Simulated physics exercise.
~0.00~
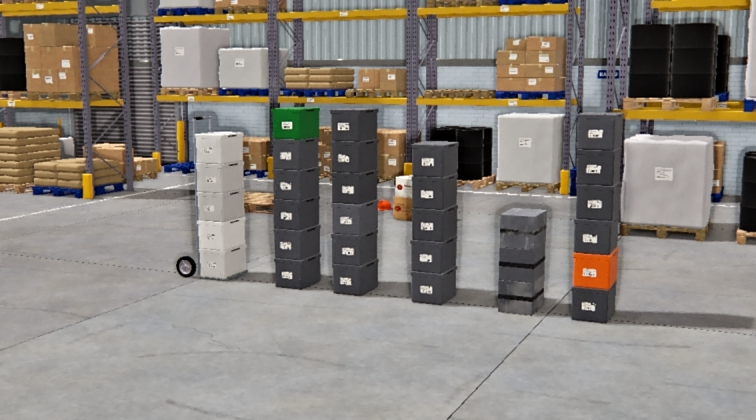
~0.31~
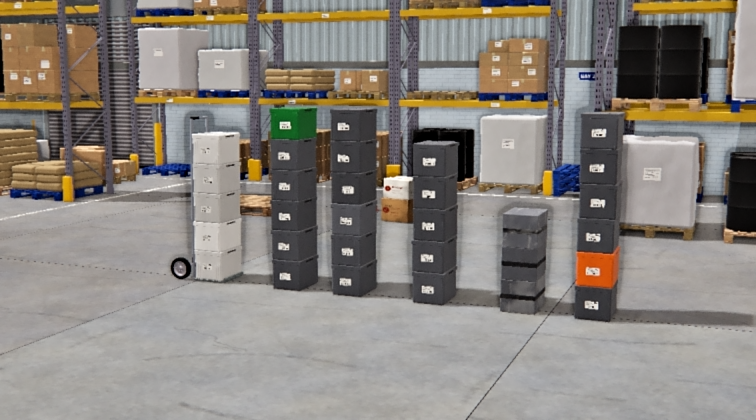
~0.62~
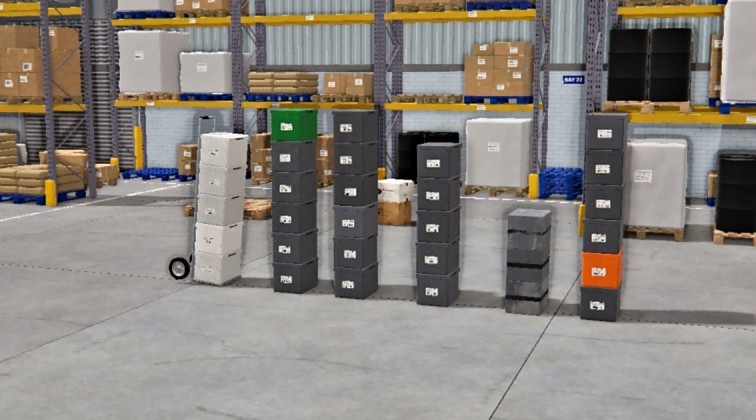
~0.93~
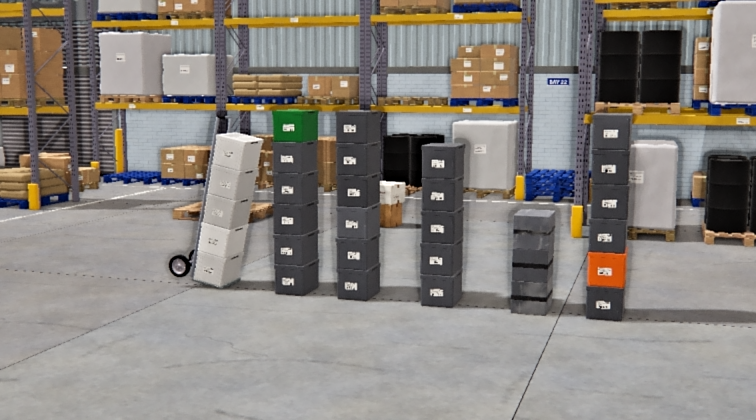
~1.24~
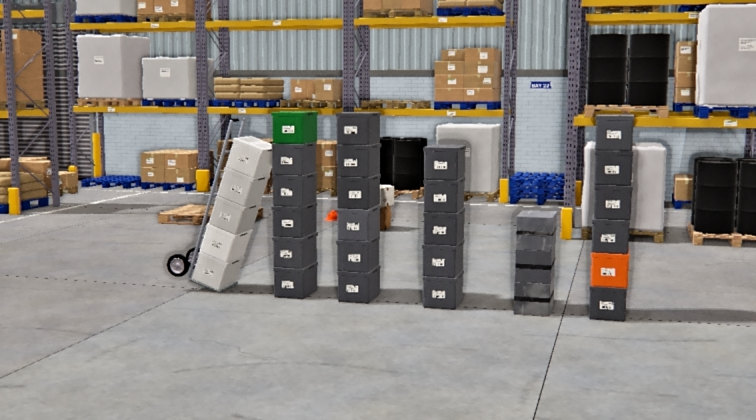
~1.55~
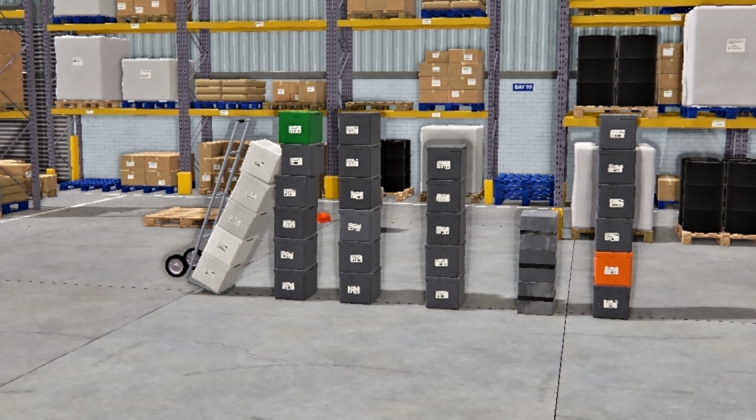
The pale pile on the sack truck leans steadily right toward the green-topped dark stack.
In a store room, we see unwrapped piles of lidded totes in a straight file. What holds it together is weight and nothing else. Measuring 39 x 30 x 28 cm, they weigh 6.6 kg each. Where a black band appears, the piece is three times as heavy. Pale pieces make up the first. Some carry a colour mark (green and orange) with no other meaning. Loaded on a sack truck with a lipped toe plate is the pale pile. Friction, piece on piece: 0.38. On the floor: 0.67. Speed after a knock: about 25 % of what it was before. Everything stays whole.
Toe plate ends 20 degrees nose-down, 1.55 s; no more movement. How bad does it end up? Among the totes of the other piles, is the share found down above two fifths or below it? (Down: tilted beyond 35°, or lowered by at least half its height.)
You'll see in excess of two fifths go down.
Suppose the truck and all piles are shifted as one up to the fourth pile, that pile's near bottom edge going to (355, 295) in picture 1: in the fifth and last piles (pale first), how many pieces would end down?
That would give fifth 2, last 6.
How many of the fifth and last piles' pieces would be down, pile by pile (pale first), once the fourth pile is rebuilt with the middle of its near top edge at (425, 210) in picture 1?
You'd get fifth 3 and last 6.
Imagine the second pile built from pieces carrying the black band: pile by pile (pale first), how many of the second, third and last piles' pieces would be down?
In that case the second pile has 0 down, the third 0, the last 0.
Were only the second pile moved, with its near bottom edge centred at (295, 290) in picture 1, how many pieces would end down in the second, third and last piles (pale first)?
Pile tally - second: 6, third: 6, last: 6.
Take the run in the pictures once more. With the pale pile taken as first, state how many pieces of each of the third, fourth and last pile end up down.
Number of pieces - third 6, fourth 5, last 6.
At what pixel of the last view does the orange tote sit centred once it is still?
In the final picture its centre lies roughly at (698, 301).
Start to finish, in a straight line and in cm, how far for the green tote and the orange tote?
Green 200 cm, orange 70 cm.
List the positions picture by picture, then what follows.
In the first picture (we follow the side turned to the camera; the camera moves round a little), truck frame (195, 151) 0° forward; orange tote (591, 272); green tote (286, 124); no other piece has moved.
Truck frame (192, 151) 1° forward; green tote (284, 124), in the second picture.
Truck frame (199, 151) 5° forward, top of the pale pile leaning 5°; green tote (285, 126); no other piece has moved, in the third picture.
Truck frame (213, 150) 12° forward, top of the pale pile leaning 12°; green tote (287, 127); no other piece has moved, in the fourth picture.
Truck frame (223, 153) 17° forward, top of the pale pile leaning 19°; green tote (287, 128); no other piece has moved, in the fifth picture.
Truck frame (228, 154) 20° forward, top of the pale pile leaning 23°; green tote (294, 128) displaced 56 mm; orange tote (613, 270); 2 stirred so far, in the sixth picture.
Around 2.66 s, 5 of the pale pile down; none of the 26 other totes down, 11 disturbed; green tote tipped 21°.
Around 3.36 s, 5 of the pale pile down; 15 of the 26 other totes down; green tote tipped 34°, 39 cm lower.
Around 4.48 s, 5 of the pale pile down; 23 of the 26 other totes down; green tote tipped 60°, 72 cm lower; orange tote tipped 57°, 22 cm lower.
Finally (6.0 s), 5 of the pale pile down; 25 of the 26 other totes down; orange tote on its side; green tote on its side. That is 96 per cent. Seen by the last camera, middles, orange tote near (698, 301), green tote near (495, 216).
